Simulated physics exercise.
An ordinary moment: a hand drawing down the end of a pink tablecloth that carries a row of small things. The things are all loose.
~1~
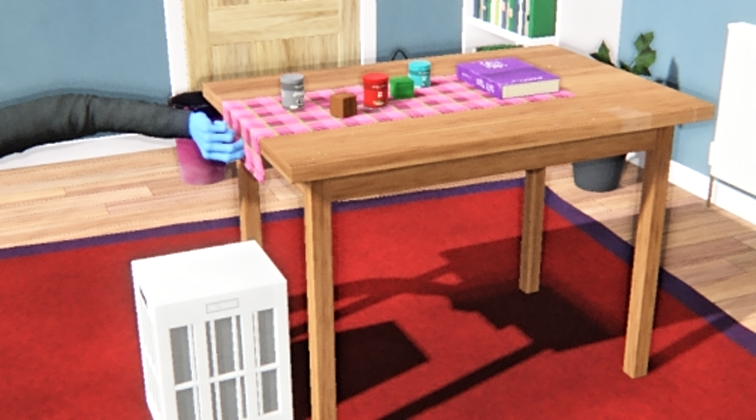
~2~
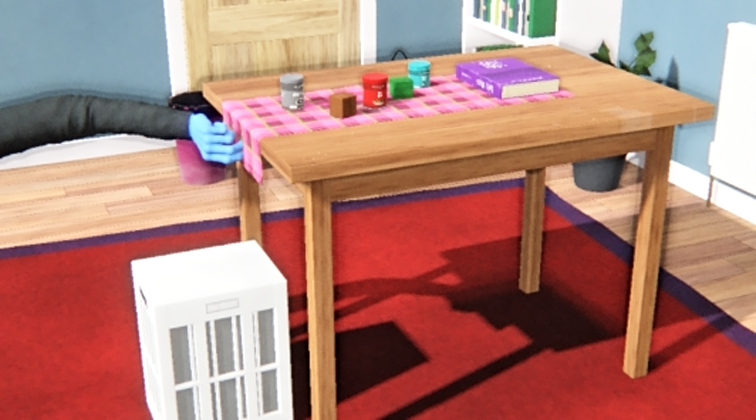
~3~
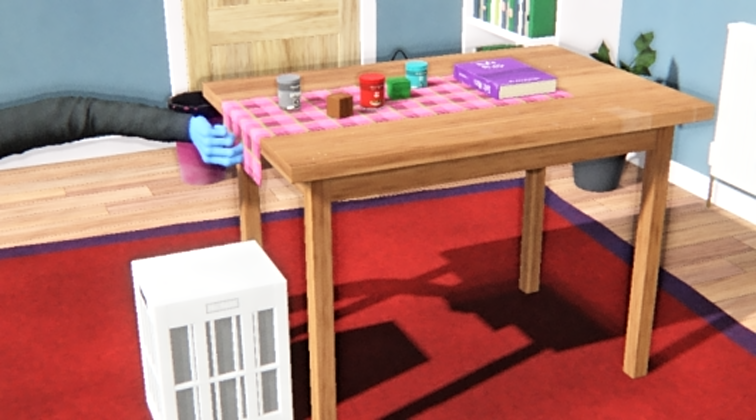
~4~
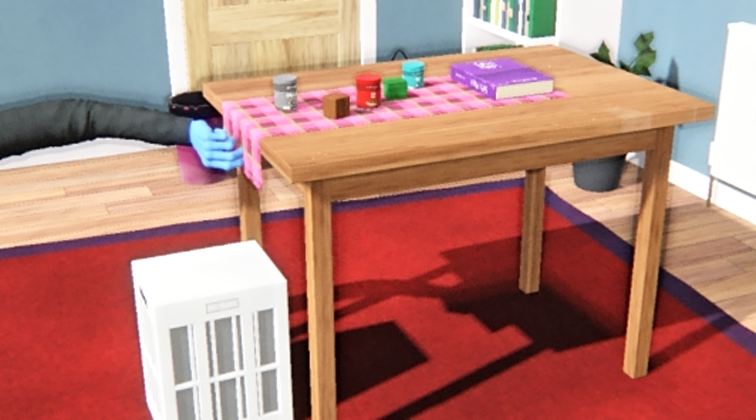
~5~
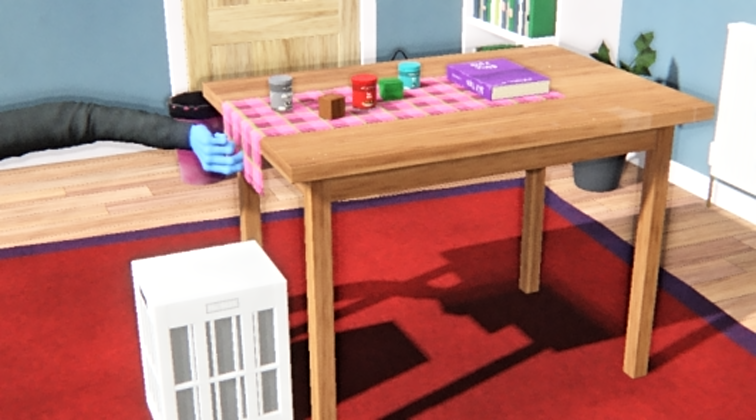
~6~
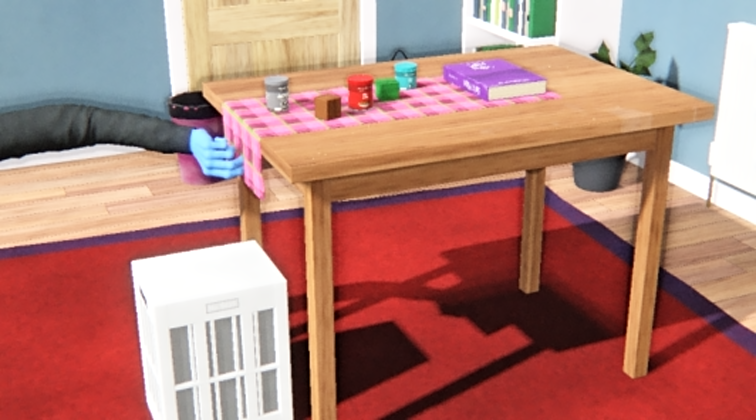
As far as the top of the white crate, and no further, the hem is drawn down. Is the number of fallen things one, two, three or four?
The drop will claim two items.
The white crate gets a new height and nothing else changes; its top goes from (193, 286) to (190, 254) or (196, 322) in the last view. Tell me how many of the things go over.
In that event, 1 and 3.
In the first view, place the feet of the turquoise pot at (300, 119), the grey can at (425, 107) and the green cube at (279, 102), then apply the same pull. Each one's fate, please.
I reckon the turquoise pot takes a fall, the grey can hangs on and the green cube takes a fall.
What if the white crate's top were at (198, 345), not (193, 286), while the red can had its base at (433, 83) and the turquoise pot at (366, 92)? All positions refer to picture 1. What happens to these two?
Red can: Safe; turquoise pot: Lost.
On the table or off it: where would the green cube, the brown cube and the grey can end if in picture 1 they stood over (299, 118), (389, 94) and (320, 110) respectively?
Here's how it goes: The green cube ends up down, the brown cube makes it through, and the grey can ends up down.
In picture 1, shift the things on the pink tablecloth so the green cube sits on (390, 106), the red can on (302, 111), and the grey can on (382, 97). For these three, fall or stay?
Of the three, the green cube stays aloft, the red can ends off the top and the grey can stays aloft.
Soon after, hem near (244, 225); grey can gone.
After that, hem on the crate; grey can and brown cube gone.
In the end, hem on the crate; grey can and brown cube gone. The count of fallen things is two.
